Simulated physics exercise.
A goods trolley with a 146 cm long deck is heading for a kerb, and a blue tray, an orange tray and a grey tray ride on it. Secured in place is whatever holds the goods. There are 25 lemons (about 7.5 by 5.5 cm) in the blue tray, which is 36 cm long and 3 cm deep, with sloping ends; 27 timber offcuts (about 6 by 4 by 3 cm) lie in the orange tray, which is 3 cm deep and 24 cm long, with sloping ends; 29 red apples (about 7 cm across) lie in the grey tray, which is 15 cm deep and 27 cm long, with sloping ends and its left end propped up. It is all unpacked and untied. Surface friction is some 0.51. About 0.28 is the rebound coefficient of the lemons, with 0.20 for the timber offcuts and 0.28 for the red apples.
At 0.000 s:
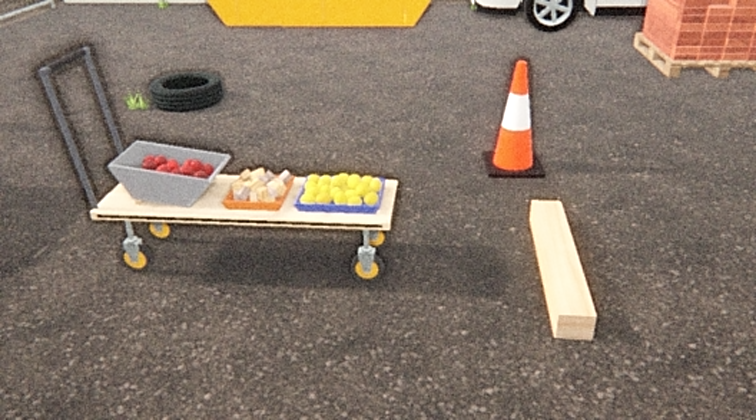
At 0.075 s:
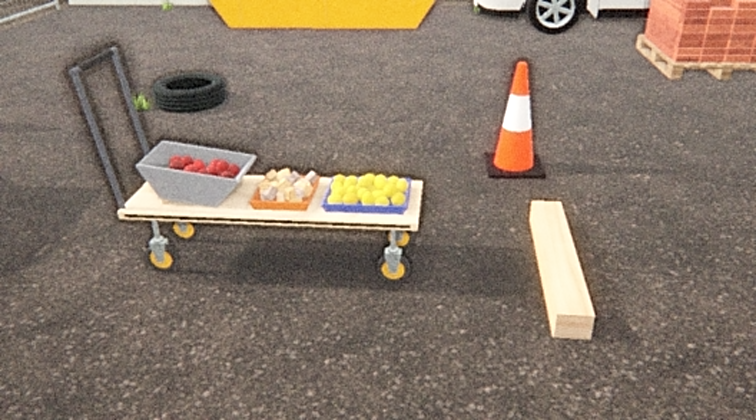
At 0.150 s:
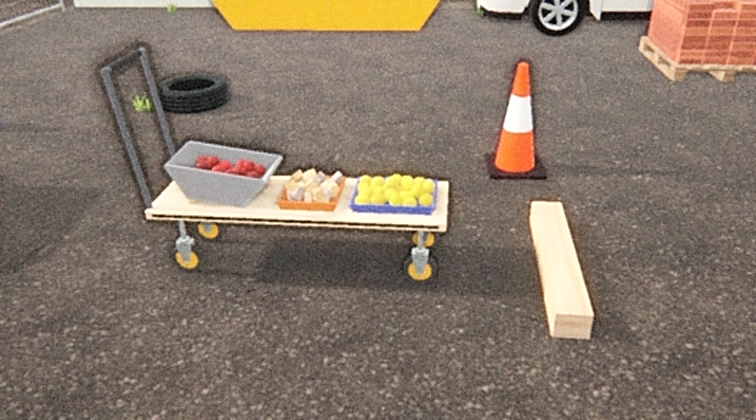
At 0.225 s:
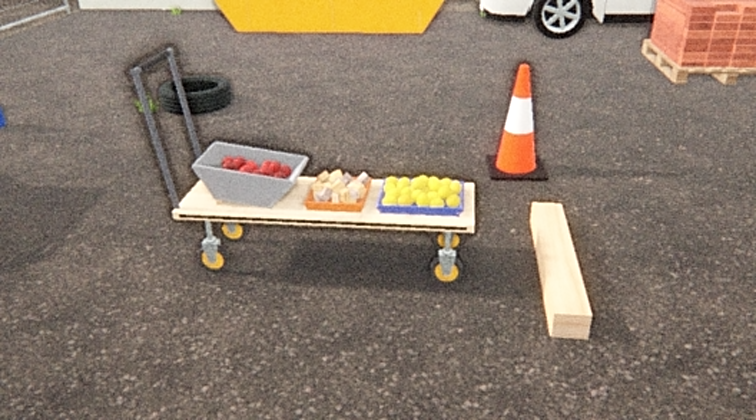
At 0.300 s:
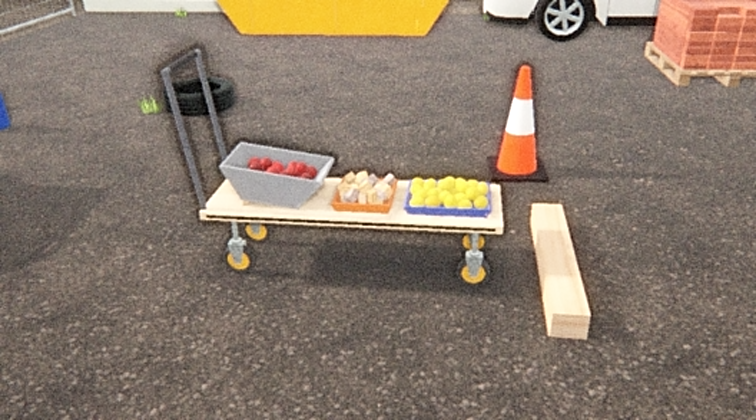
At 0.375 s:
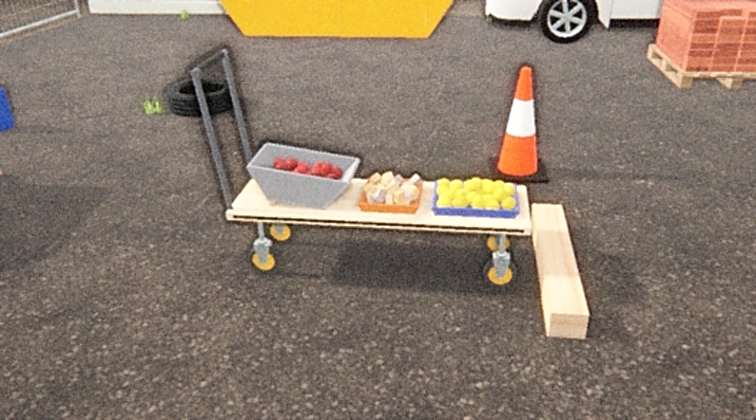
On a stretch of tarmac, a flat trolley carrying a grey tray of red apples, an orange tray of small chunks and a blue tray of lemons rolled steadily right, closing in on a wooden beam.
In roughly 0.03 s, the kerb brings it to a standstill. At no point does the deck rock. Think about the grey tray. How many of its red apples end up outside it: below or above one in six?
Below one sixth of the red apples spill out of the grey tray.
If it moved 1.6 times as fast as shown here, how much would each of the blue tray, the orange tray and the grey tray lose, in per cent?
Then the blue tray sheds 40 per cent, the orange tray 60 per cent, and the grey tray 20 per cent.
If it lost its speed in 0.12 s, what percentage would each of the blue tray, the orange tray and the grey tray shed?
That way you'd get blue tray at 10, orange tray at 30, and grey tray at 0 percent.
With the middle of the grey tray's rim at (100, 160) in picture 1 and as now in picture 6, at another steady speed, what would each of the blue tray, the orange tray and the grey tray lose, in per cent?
Result - blue tray: 50 per cent; orange tray: 60 per cent; grey tray: 20 per cent.
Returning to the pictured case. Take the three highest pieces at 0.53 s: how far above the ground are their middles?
I'd guess about 58 cm.
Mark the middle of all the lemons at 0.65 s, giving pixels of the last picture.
Pixel (525, 195), give or take.
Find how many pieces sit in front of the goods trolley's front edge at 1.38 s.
Roughly 8 pieces.
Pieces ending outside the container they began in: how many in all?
20 or so.
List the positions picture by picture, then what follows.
In the first picture (we follow the rim corner now nearest the camera; the camera moves round a little), grey tray at (209, 180); orange tray at (279, 203); 79 cm still to roll; nothing out yet.
In the second picture, grey tray at (237, 180); orange tray at (307, 203); 66 cm still to roll.
In the third picture, grey tray at (265, 181); orange tray at (334, 203); 52 cm still to roll.
In the fourth picture, grey tray at (293, 181); orange tray at (362, 204); 39 cm still to roll.
In the fifth picture, grey tray at (320, 182); orange tray at (389, 205); 26 cm still to roll.
In the sixth picture, grey tray at (348, 183); orange tray at (416, 206); 12 cm still to roll; nothing out yet.
After 0.43 s, impact.
After 0.53 s, 1 of 25 out of the blue tray, 7 of 27 out of the orange tray and 0 of 29 out of the grey tray.
After 0.65 s, 6 of 25 out of the blue tray, 10 of 27 out of the orange tray and 1 of 29 out of the grey tray.
After 0.88 s, 7 of 25 out of the blue tray, 10 of 27 out of the orange tray and 2 of 29 out of the grey tray.
Final count (at 1.38 s), 7 of 25 out of the blue tray, 10 of 27 out of the orange tray and 2 of 29 out of the grey tray. Asked share, 2 of 29, 7 per cent.
